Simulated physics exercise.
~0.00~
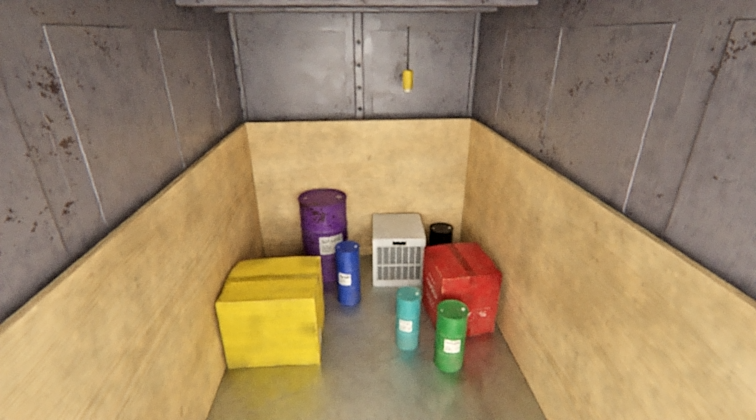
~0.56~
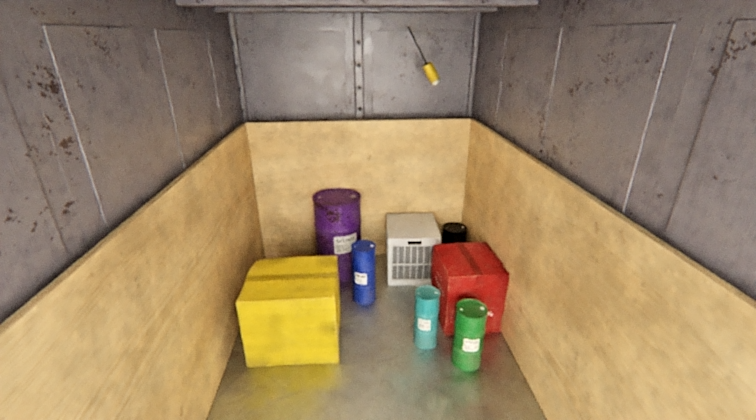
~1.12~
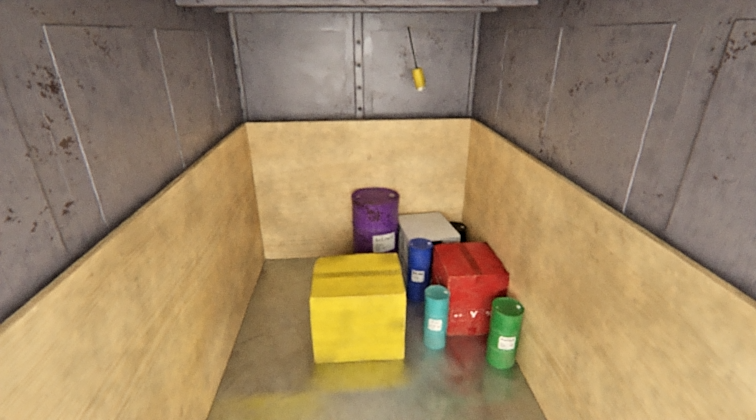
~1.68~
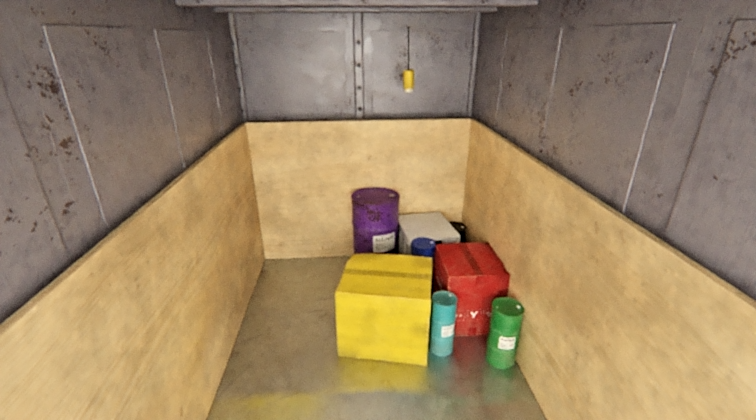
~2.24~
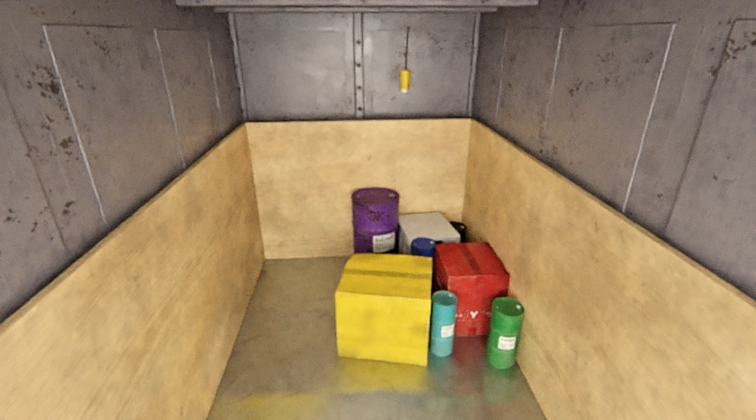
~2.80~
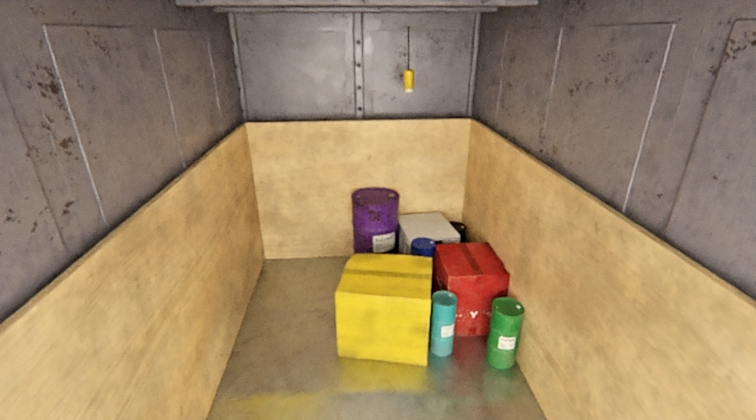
The yellow box, the drum and the canisters slid to the right across the floor of a load bay while a yellow object hanging at the back swung, and they ended up still upright, crowded around the red box near the right wall.
